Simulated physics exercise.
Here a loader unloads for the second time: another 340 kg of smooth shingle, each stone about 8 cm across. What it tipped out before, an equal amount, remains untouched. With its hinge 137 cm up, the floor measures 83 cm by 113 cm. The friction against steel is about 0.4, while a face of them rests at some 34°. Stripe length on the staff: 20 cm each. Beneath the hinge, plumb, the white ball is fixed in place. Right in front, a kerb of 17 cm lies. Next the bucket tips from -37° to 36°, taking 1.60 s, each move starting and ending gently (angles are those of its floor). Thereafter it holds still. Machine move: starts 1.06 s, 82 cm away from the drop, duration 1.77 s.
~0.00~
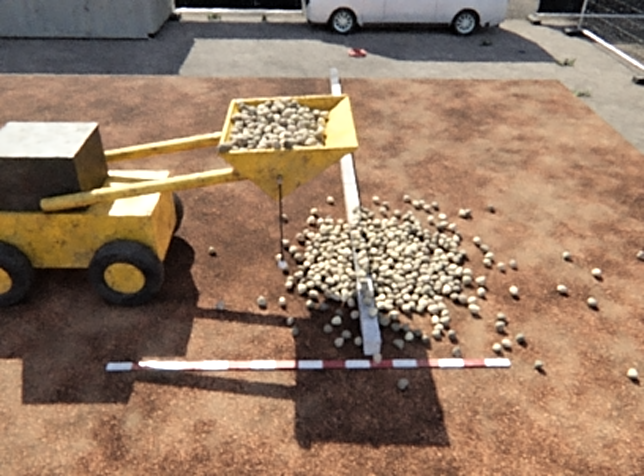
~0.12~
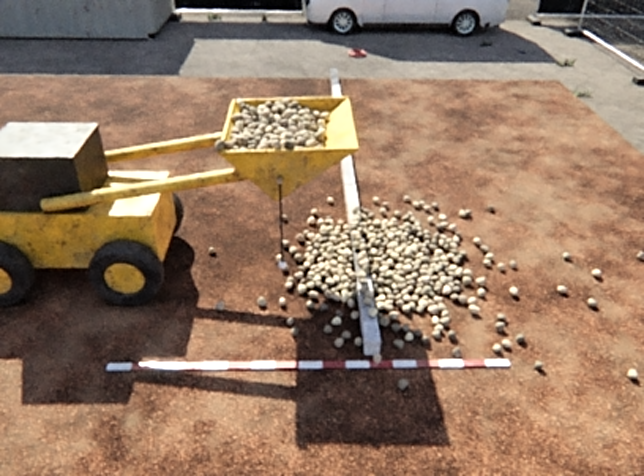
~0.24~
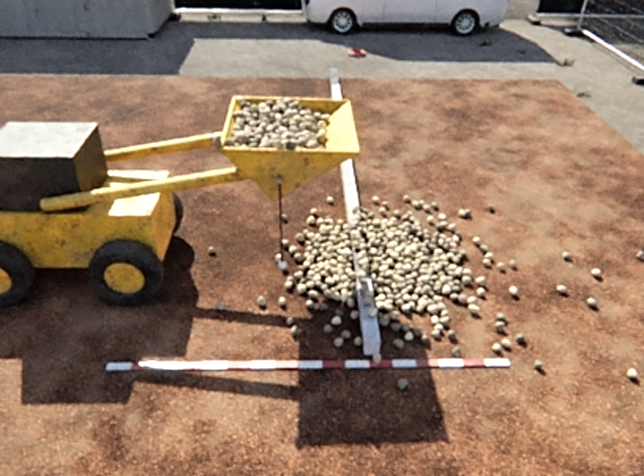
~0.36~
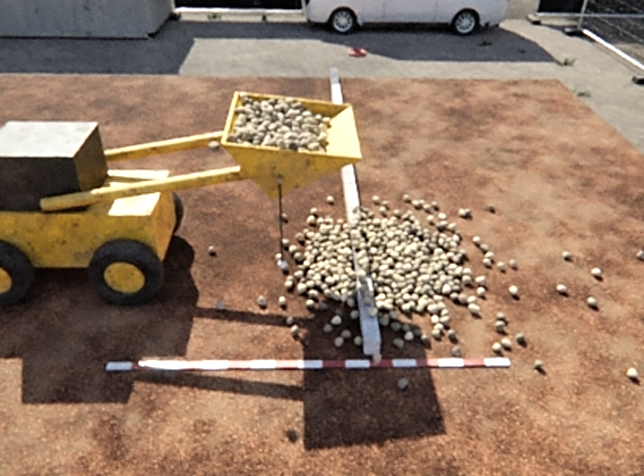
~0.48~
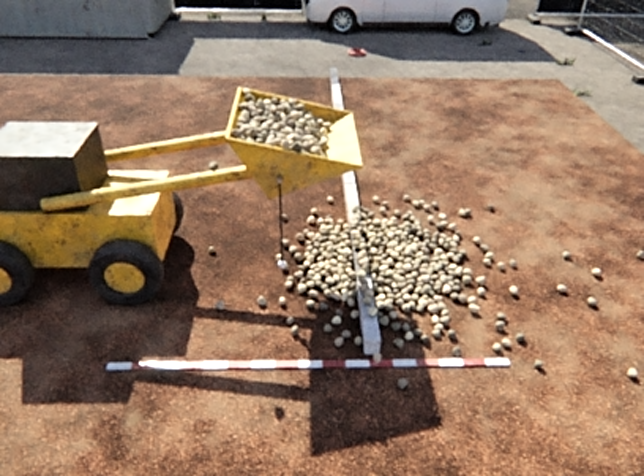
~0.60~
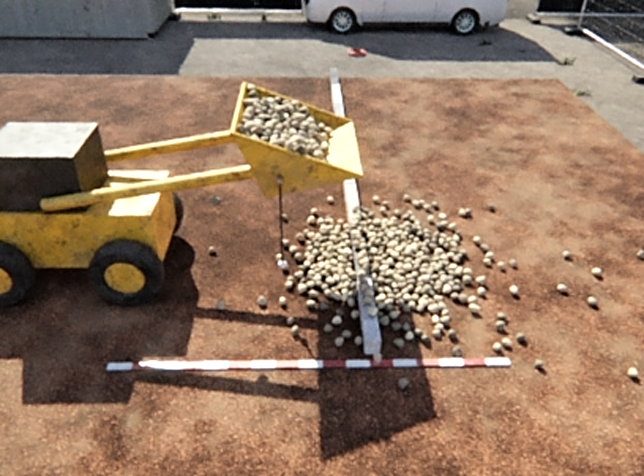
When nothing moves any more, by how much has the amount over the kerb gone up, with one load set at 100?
It has gone up by about 31 per cent of a load.
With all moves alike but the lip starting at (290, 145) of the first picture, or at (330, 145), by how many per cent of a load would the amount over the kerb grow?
Case one about 0 %, case two about 5 %.
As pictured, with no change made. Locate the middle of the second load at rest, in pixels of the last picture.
Centre: Approx. (342, 260).
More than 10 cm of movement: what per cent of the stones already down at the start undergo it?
Some 10 percent, give or take.
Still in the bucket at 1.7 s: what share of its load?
Roughly 20 parts in a hundred of the load.
After 1.2 s the floor is at 25°; in per cent of one load, 97 in the bucket, 39 on this side of the kerb, 64 over the kerb; the foremost stones are at (571, 272).
After 1.7 s the floor is at 36°; in per cent of one load, 21 in the bucket, 101 on this side of the kerb, 77 over the kerb; the foremost stones are at (571, 272).
After 3.3 s the floor is at 36°; in per cent of one load, 0 in the bucket, 105 on this side of the kerb, 95 over the kerb; the foremost stones are at (571, 272).
After 5.9 s the floor is at 36°; in per cent of one load, 0 in the bucket, 105 on this side of the kerb, 95 over the kerb; the foremost stones are at (571, 272). Net gain over the kerb, 31.
